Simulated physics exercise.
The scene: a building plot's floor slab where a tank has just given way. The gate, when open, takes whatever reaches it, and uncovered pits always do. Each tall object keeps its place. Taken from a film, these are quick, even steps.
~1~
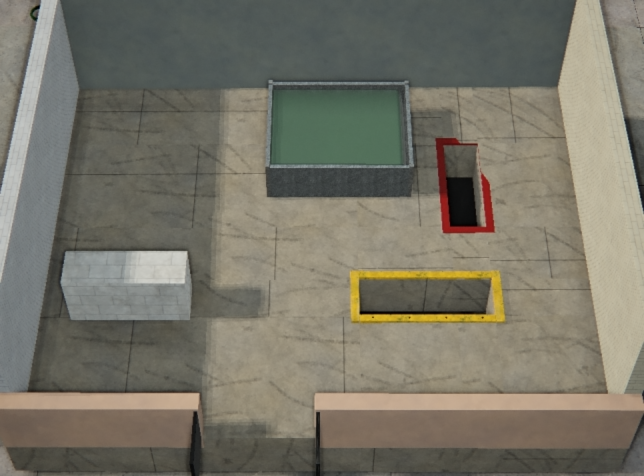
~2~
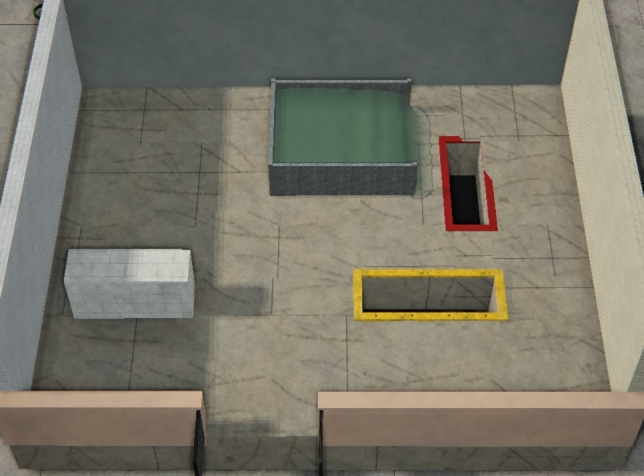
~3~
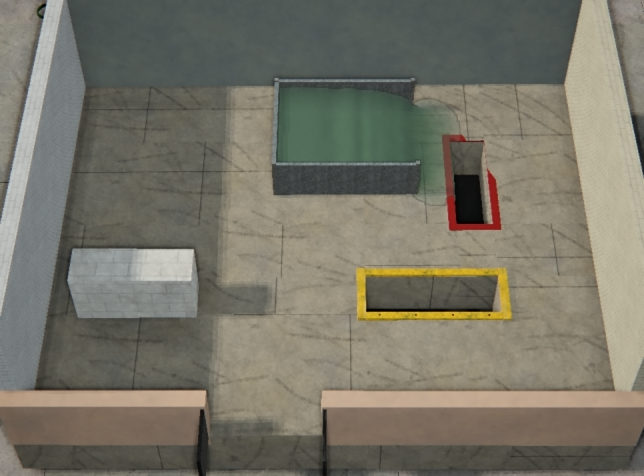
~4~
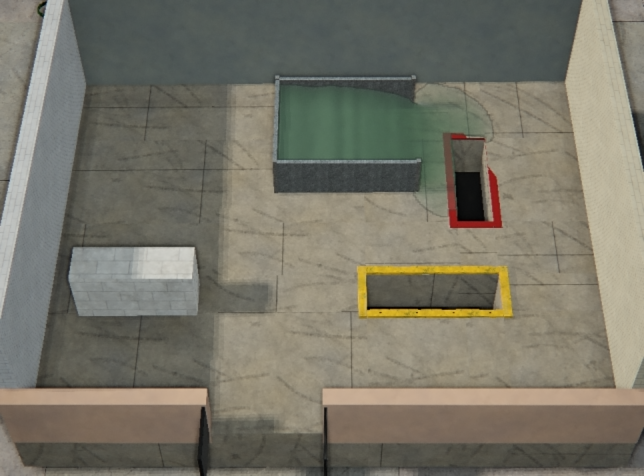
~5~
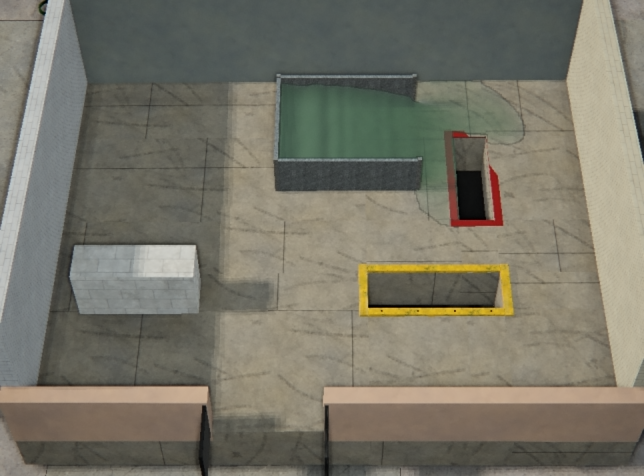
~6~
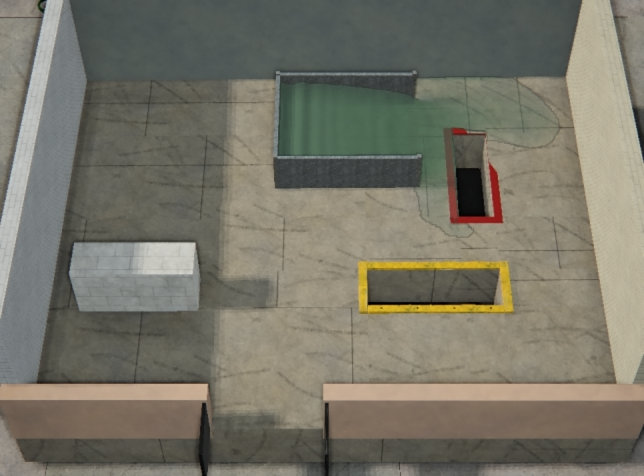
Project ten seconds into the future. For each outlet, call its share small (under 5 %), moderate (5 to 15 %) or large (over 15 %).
The gate - small, the red pit - large, the yellow pit - small.
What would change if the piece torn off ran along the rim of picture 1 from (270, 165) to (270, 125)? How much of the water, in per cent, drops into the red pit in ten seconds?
The red pit gets 0 per cent.
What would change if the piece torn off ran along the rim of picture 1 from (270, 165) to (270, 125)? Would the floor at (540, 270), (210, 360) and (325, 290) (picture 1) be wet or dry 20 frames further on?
Unsoaked, then unsoaked, then unsoaked.
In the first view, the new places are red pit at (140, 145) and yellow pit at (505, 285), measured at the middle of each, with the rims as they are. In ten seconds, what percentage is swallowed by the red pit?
Result - red pit: 6 %.
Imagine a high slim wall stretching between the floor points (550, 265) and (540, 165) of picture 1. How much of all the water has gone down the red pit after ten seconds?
I'd put the red pit at roughly 75 %.
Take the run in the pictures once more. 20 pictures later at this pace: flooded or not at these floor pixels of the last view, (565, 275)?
Submerged.
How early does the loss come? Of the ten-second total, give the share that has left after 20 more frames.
It comes to around 70 per cent.
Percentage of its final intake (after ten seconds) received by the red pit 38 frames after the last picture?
Working it through, I arrive at 90 %.
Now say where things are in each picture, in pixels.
In the first frame, the water tank at (339, 127) is whole and still.
In the second frame, water pours out at (408, 143) and has run to (422, 193).
In the third frame, water pours out at (412, 144) and has run to (431, 102).
In the fourth frame, the front is at (453, 92), out from the gap at (412, 142).
In the fifth frame, water pours out at (413, 140) and has run to (511, 111).
In the sixth frame, the front is at (549, 116), out from the gap at (413, 138).
A moment on, water covers 10 % of the floor; the gate 0 %, the red pit 21 %, the yellow pit 0 %.
Next, water covers 15 % of the floor; the gate 0 %, the red pit 36 %, the yellow pit 0 %.
Then, water covers 20 % of the floor; the gate 0 %, the red pit 48 %, the yellow pit 0 %.
Later, water covers 35 % of the floor; the gate 0 %, the red pit 58 %, the yellow pit 2 %.
In the end, water covers 40 % of the floor; the gate 0 %, the red pit 65 %, the yellow pit 2 %.
